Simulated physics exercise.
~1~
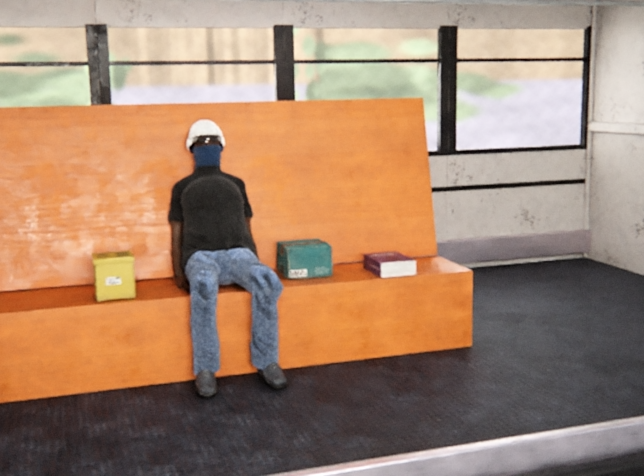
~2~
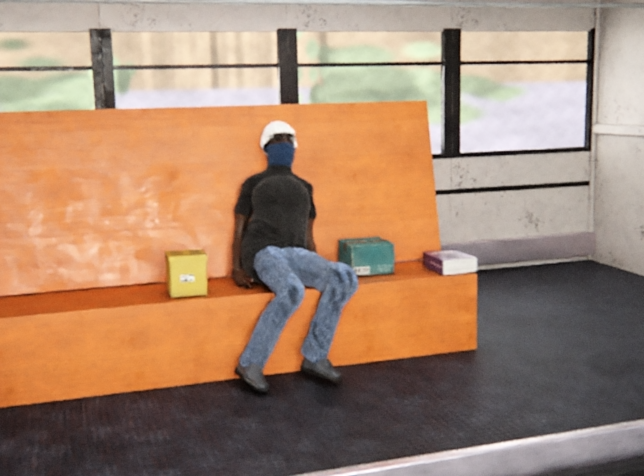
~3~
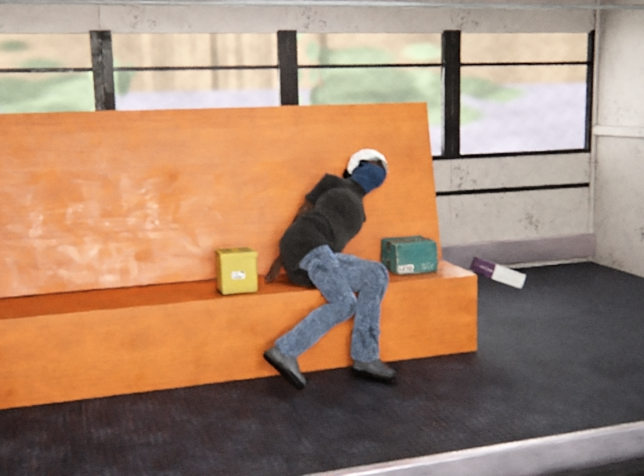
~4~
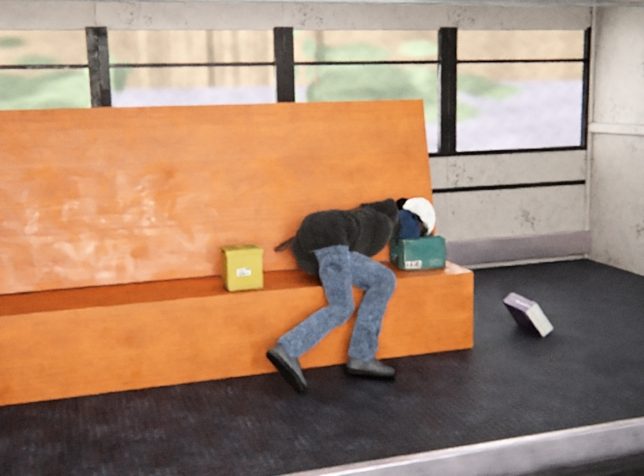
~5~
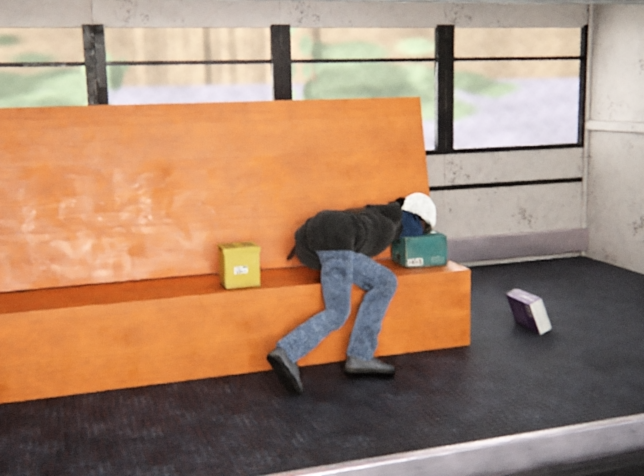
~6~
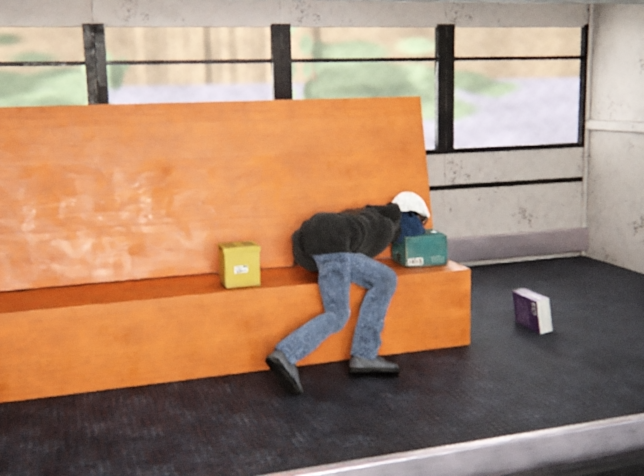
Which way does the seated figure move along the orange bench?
The figure moves to the right along the bench, slumping over toward the teal box.
